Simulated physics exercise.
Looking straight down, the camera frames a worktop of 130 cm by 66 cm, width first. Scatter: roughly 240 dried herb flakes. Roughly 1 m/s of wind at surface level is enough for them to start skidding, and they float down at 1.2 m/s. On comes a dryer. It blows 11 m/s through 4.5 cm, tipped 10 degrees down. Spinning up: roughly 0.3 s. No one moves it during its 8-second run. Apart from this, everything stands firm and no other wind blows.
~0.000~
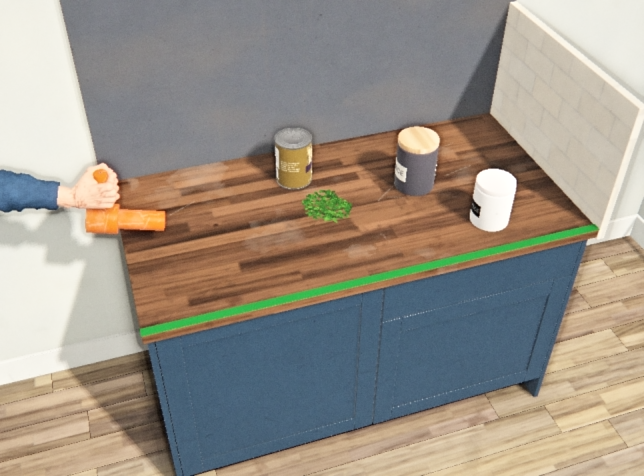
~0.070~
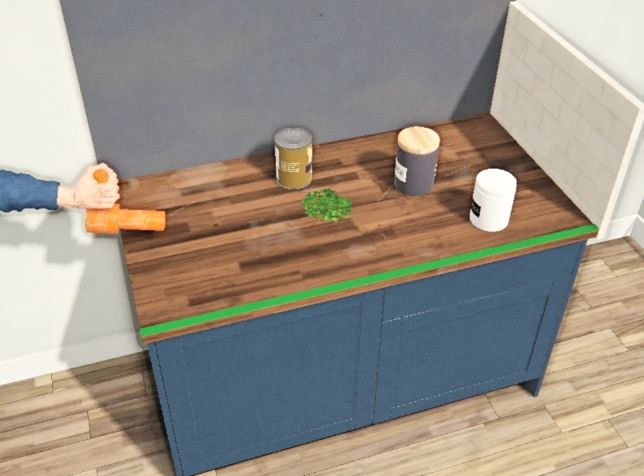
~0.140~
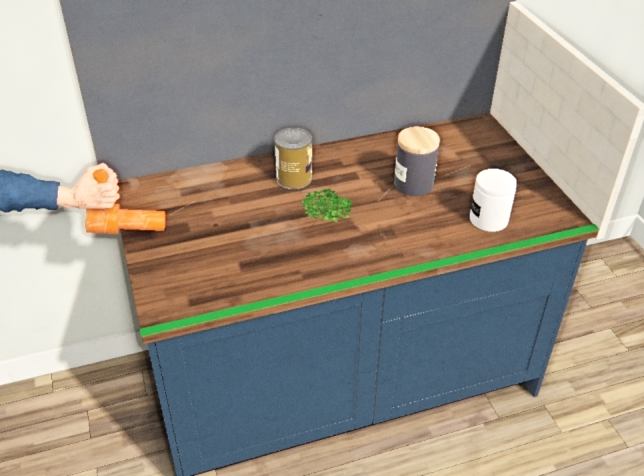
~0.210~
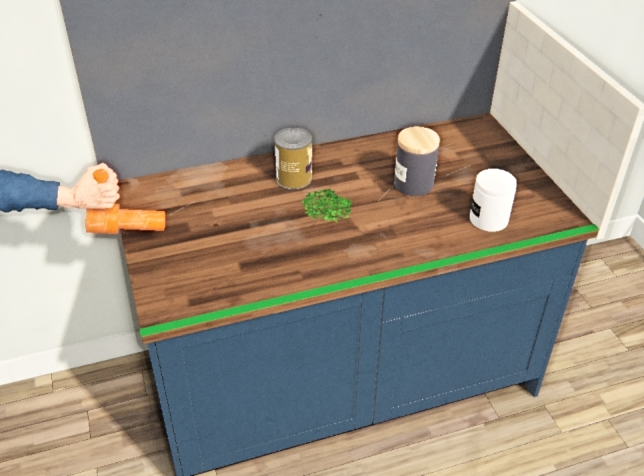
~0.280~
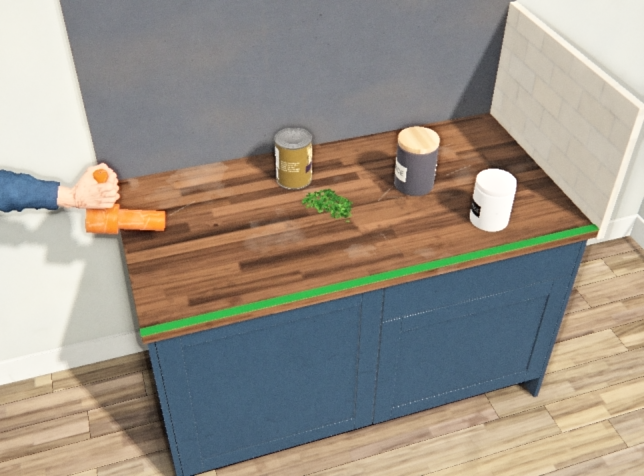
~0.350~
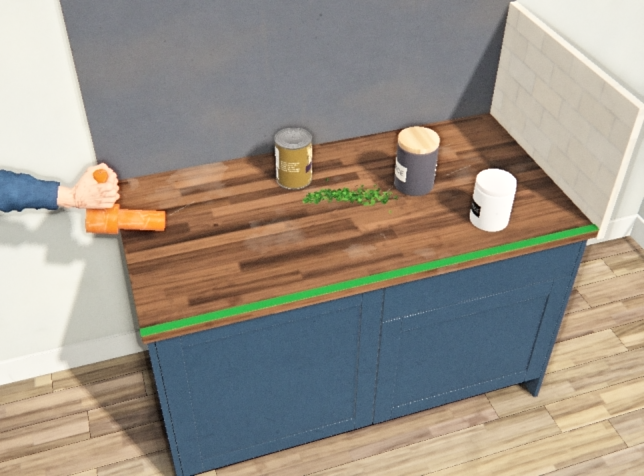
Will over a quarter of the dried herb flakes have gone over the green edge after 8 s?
Within the limit.
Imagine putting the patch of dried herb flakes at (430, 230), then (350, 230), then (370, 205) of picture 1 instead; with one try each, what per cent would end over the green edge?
Results, one try each: 100 %, 80 %, 15 %.
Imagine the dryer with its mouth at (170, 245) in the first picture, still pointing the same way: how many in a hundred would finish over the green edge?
That gives roughly 0 % in the end.
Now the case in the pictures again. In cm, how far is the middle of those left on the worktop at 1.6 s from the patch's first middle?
Roughly 45 centimetres.
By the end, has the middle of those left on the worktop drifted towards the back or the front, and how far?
It has moved to the far side by around 25 cm.
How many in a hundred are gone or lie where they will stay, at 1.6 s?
The share is about 10 %.
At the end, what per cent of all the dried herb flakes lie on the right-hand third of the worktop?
I'd put it at about 90 percent.
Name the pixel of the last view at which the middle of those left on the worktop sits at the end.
Roughly at (445, 129).
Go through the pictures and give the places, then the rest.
In the first frame, the middle of the dried herb flakes is near (327, 206), none has stirred yet and the mouth of the dryer is at (164, 221).
In the second frame, the middle of the dried herb flakes is near (327, 204), none has stirred yet and the green edge is centred on (389, 279).
In the third frame, the middle of the dried herb flakes is near (327, 204), none has stirred yet, the top of a tin is at (293, 138) and the top of a jar is at (419, 138).
In the fourth frame, the middle of the dried herb flakes is near (327, 204) and none has stirred yet.
In the fifth frame, the middle of the dried herb flakes is near (332, 202), the farthest in sight from the dryer is at (350, 203) and about 20 % have left their places.
In the sixth frame, the middle of the dried herb flakes is near (348, 195), the farthest in sight from the dryer is at (396, 197) and about 70 % have left their places.
After 1.6 s, 0 % are over the green edge; the middle of those still in play is near (421, 141); 8 % have settled or left.
After 2.6 s, 2 % are over the green edge; the middle of those still in play is near (440, 133); 17 % have settled or left.
After 4.4 s, 2 % are over the green edge; the middle of those still in play is near (442, 130); 28 % have settled or left.
After 8.0 s, at the end, 2 % are over the green edge; the middle of those still in play is near (445, 129).
